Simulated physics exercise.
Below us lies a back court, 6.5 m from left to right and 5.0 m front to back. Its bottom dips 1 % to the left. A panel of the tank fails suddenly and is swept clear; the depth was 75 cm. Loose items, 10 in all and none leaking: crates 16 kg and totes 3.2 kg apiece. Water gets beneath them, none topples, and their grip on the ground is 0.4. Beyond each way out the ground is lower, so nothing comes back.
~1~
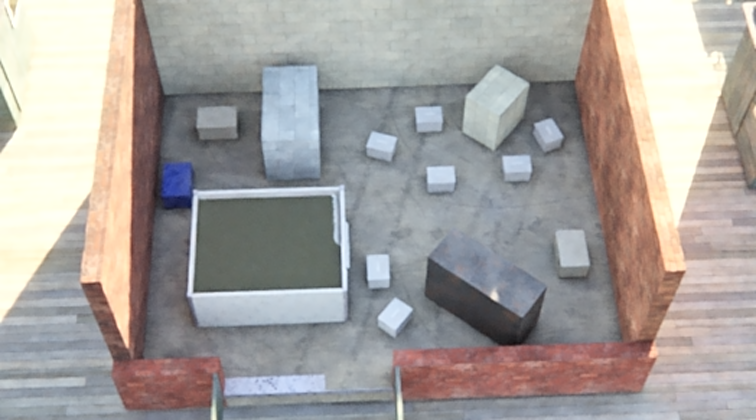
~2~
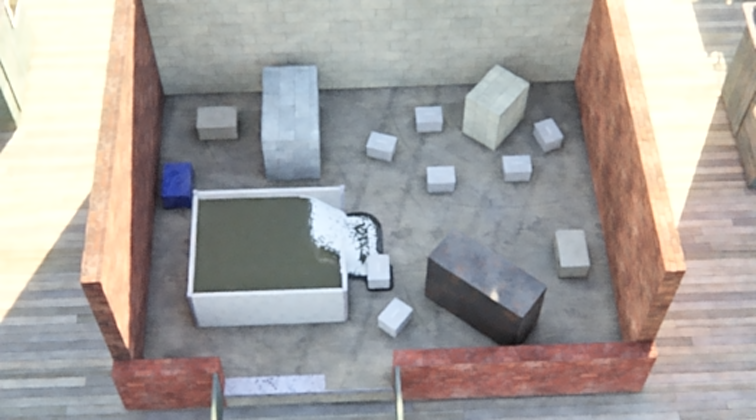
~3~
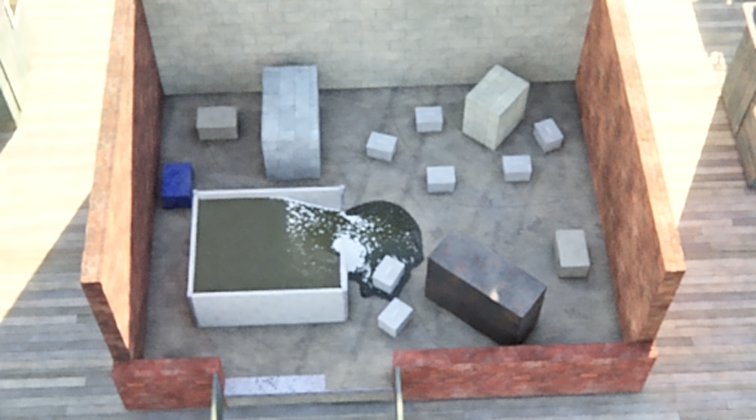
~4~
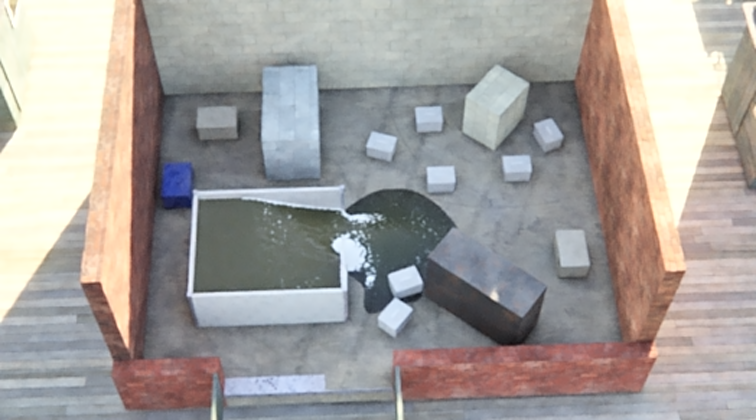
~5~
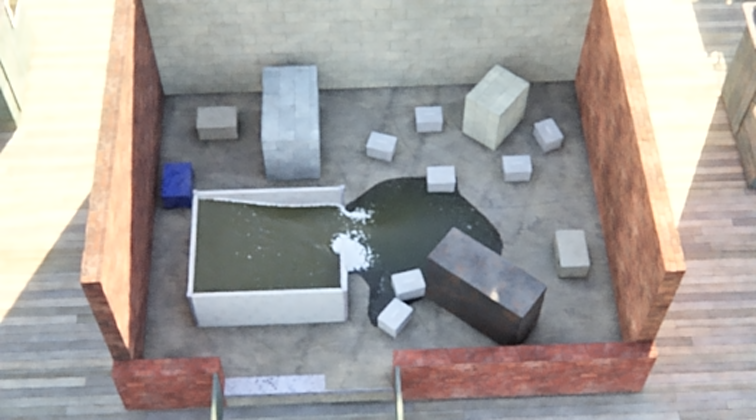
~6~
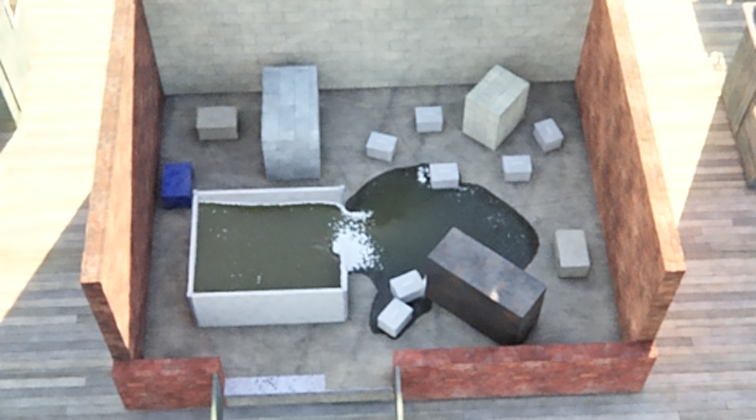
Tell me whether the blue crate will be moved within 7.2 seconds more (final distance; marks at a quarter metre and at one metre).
The blue crate stays put.
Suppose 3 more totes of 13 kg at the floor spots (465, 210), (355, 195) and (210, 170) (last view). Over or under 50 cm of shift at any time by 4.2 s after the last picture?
In turn: More, short of it, less.
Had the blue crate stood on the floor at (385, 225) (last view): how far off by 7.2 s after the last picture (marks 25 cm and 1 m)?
It gets carried off.
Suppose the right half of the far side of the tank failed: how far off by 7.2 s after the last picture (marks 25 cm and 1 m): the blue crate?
In that case the blue crate is nudged along.
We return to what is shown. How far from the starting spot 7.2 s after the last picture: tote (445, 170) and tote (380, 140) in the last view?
In that order: 200 cm, 150 cm.
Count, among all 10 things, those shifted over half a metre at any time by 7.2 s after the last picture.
I count 8.
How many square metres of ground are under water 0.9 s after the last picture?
About 16 m2.
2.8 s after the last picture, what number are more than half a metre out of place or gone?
8 of them.
Then, 0.9 s after the last picture the blue crate is near (177, 179), 0.0 m from its start, aground; 0 of 10 are out; 3 afloat.
Then, 2.8 s after the last picture the blue crate is near (177, 179), 0.0 m from its start, aground; 1 of 10 are out; 4 afloat.
Then, 4.8 s after the last picture the blue crate is near (177, 179), 0.0 m from its start, aground; 2 of 10 are out; 6 afloat.
Then, 7.2 s after the last picture the blue crate is near (177, 179), 0.0 m from its start, aground; 2 of 10 are out; 5 afloat.
